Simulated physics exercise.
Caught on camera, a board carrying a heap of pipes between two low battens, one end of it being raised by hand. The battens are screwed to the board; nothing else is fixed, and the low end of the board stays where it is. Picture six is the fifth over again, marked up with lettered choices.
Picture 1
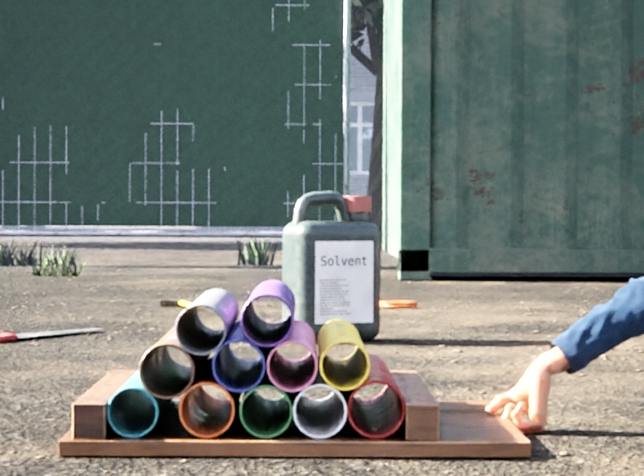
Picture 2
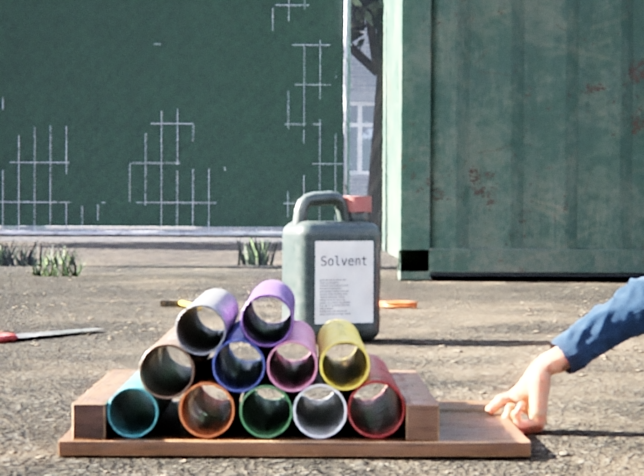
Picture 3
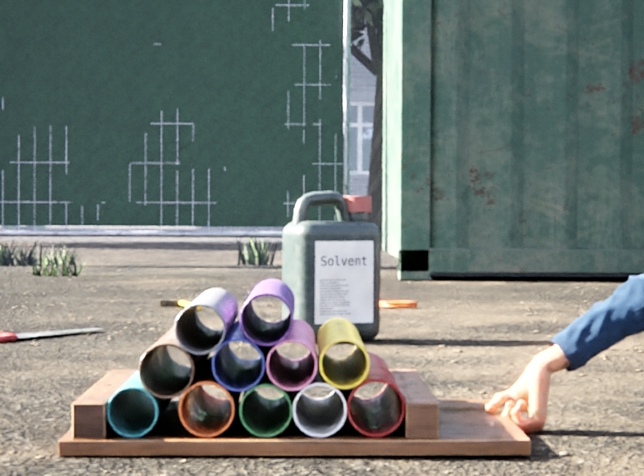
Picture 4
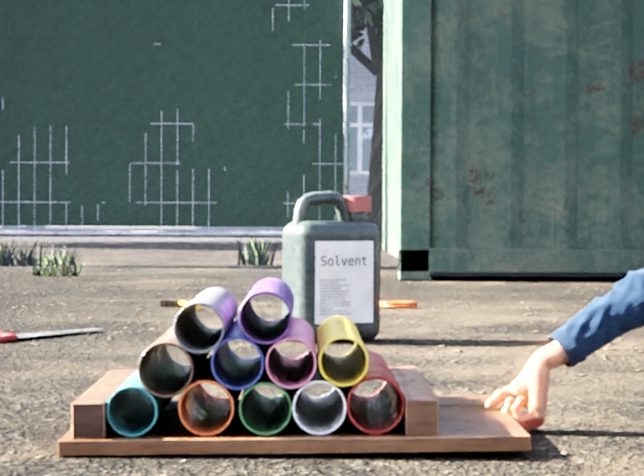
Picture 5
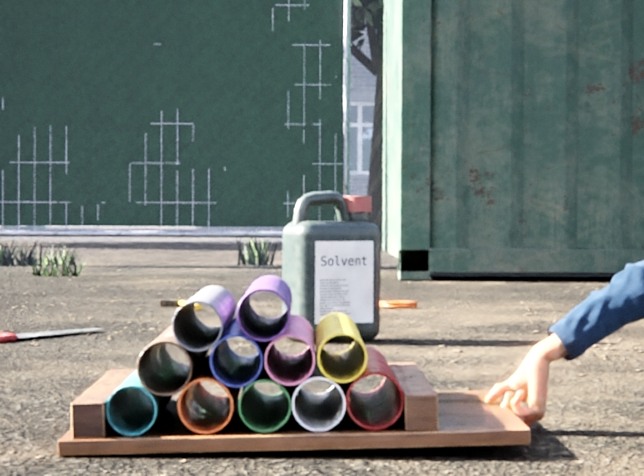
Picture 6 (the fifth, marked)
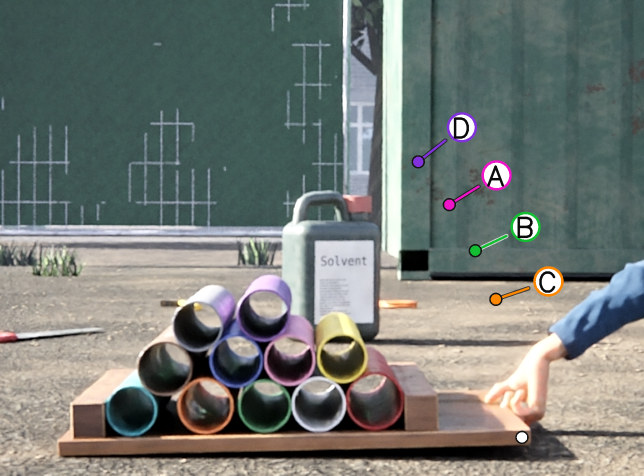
On rough ground outdoors, near a solvent container, a stack of colourful pipes lay between two wooden blocks on a board while a blue-sleeved hand at the right slightly raised that end.
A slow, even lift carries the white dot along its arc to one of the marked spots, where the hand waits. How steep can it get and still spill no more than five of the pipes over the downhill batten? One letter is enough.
Raise it to B.
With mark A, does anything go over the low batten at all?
Yes, at A.
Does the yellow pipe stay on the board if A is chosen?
The yellow pipe: No.
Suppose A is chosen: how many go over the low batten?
It comes to six.
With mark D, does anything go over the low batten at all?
Yes, at D.
On the marked copy, A at (450, 205); B at (475, 251); C at (496, 299); D at (418, 162); the white dot at (522, 437).
Taking B. A third of the way, board at 16°.
Two thirds of the way, board at 26°.
When it is over, board at 26°, two over the low batten (brown, grey).
As for the rest, A six over the low batten; C one over the low batten (brown); D six over the low batten.
